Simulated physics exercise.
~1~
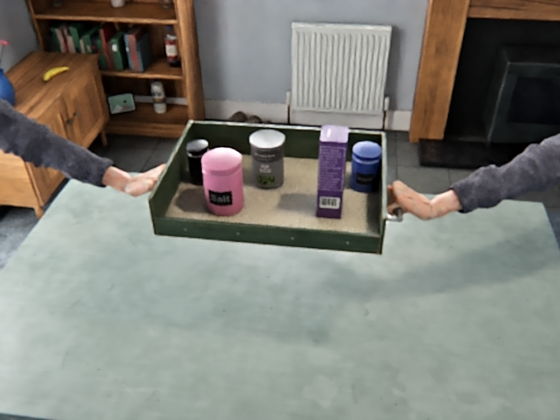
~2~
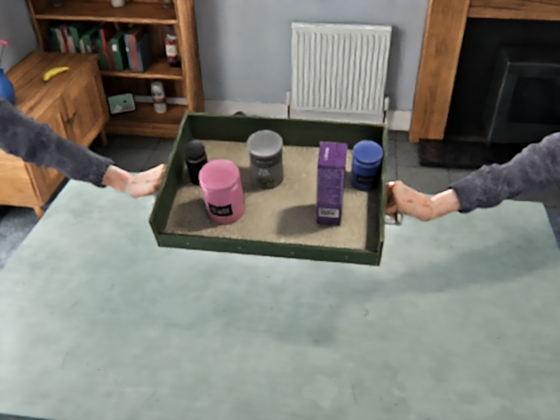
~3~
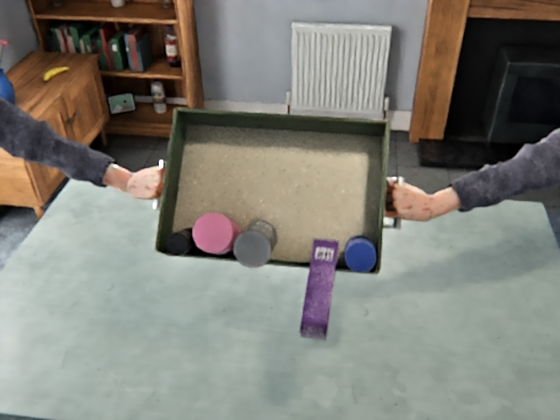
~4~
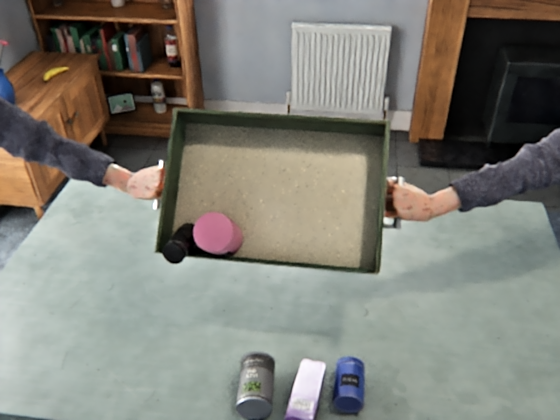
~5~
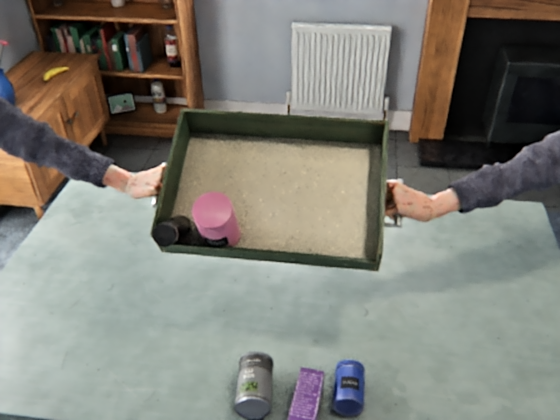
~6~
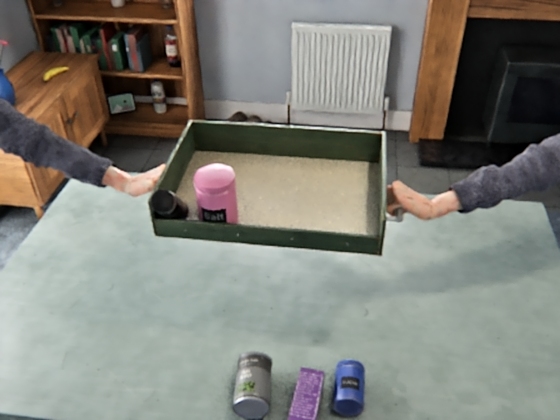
A deep green crate held in two hands tipped toward the viewer, sliding its contents forward until a grey tin, purple carton and blue jar fell onto the table, then levelled with the pink jar upright and the black shaker leaning inside.
